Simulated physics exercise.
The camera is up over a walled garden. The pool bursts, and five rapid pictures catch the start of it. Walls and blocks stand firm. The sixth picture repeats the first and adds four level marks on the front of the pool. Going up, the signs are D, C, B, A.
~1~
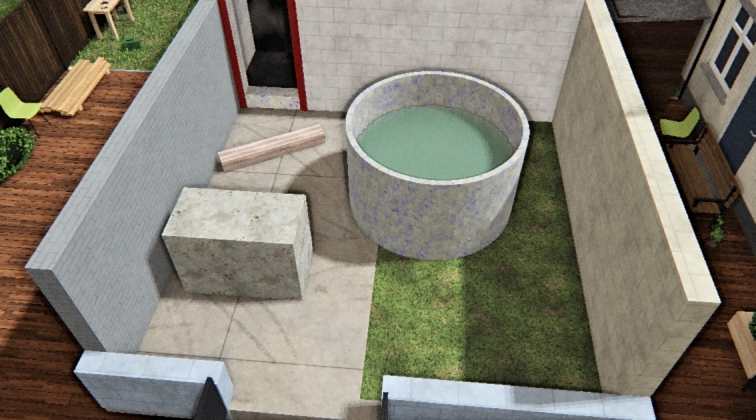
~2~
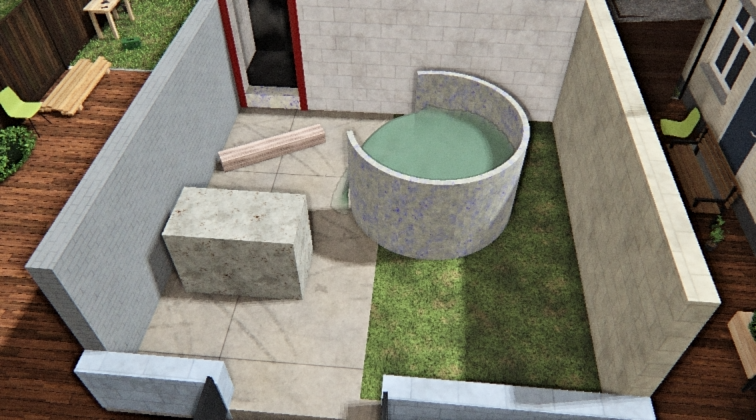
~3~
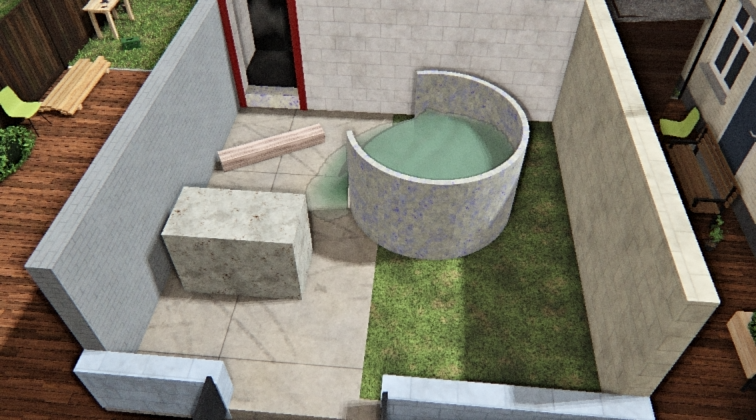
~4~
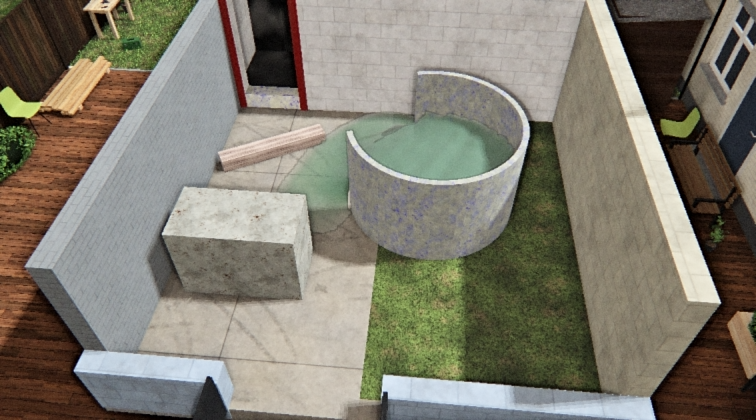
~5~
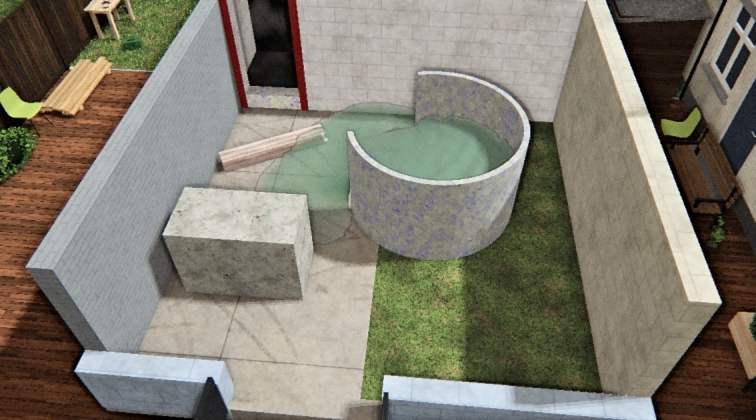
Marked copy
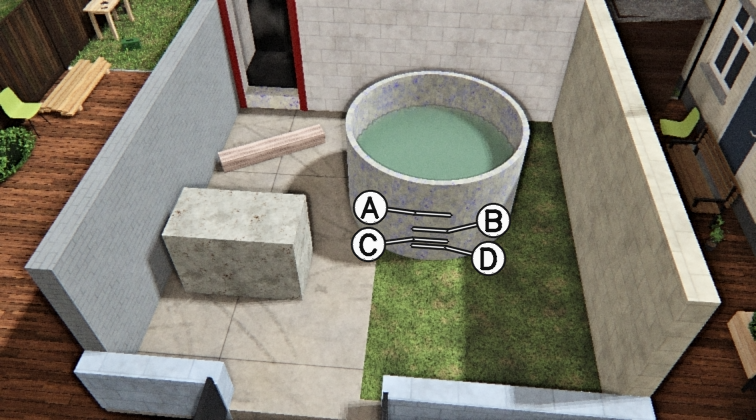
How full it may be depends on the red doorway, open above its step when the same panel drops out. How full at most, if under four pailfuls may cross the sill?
Use line B.
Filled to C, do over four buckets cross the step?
No.
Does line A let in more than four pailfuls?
Yes, it does.
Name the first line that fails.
Line A.
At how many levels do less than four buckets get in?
Three.
On the marked copy, A at (432, 214); B at (430, 229); C at (429, 240); D at (429, 246); from the bottom up D, C, B, A.
With A, about 12 bucketfuls get in.
With B, a bucket or two gets in.
With C, nothing gets over.
With D, nothing gets over.
